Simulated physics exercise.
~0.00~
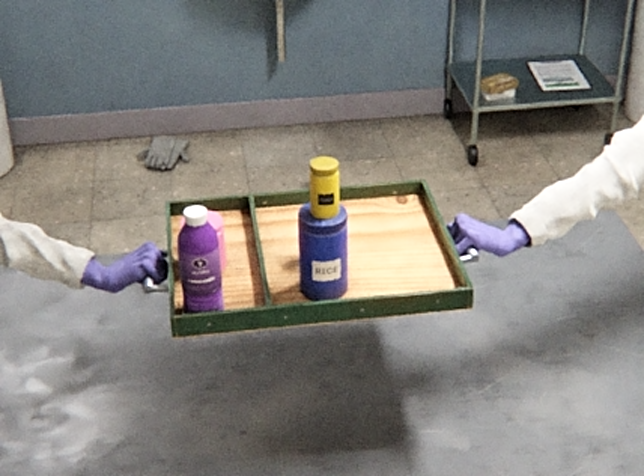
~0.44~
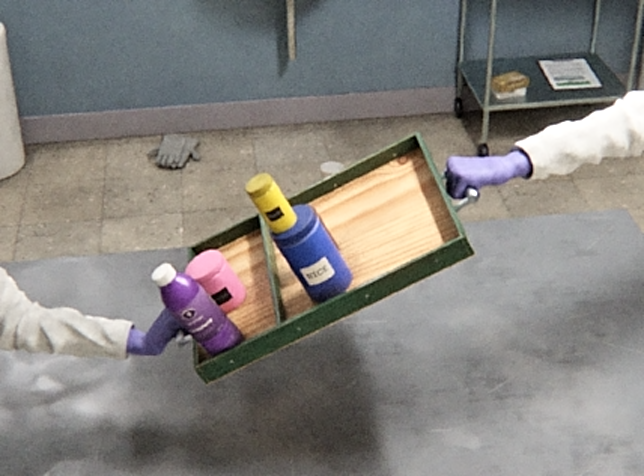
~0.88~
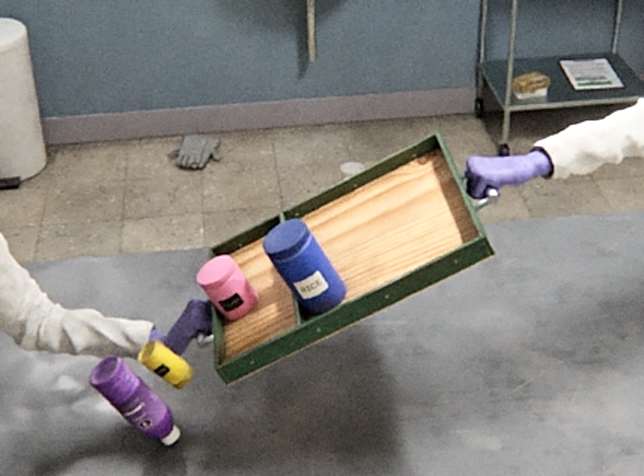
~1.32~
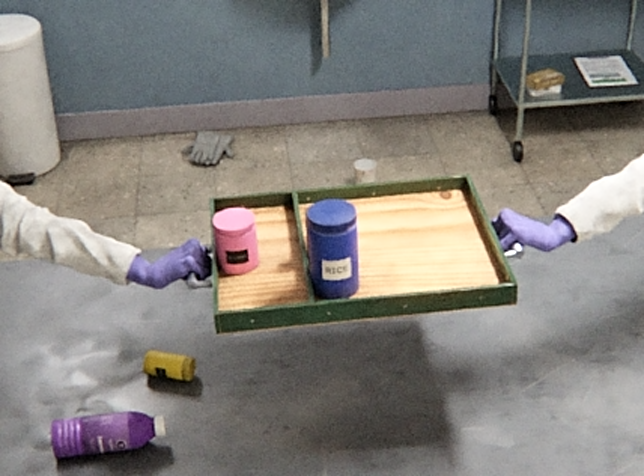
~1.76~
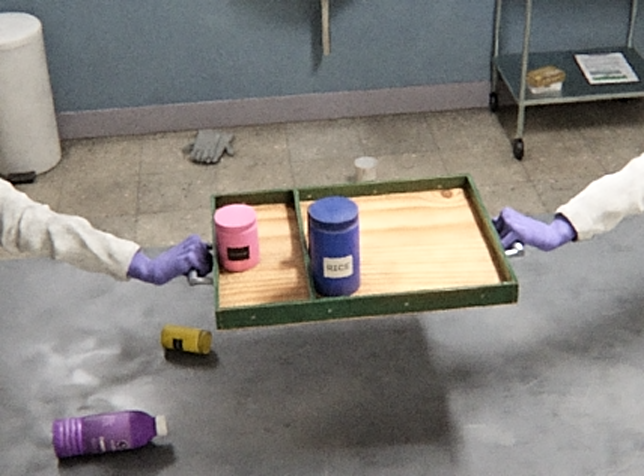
A purple bottle and a yellow shaker fell off a green-rimmed tray when two purple-gloved hands tipped its left side down, then levelled it; both ended up lying below on their sides, while the pink and blue jars stayed upright aboard.
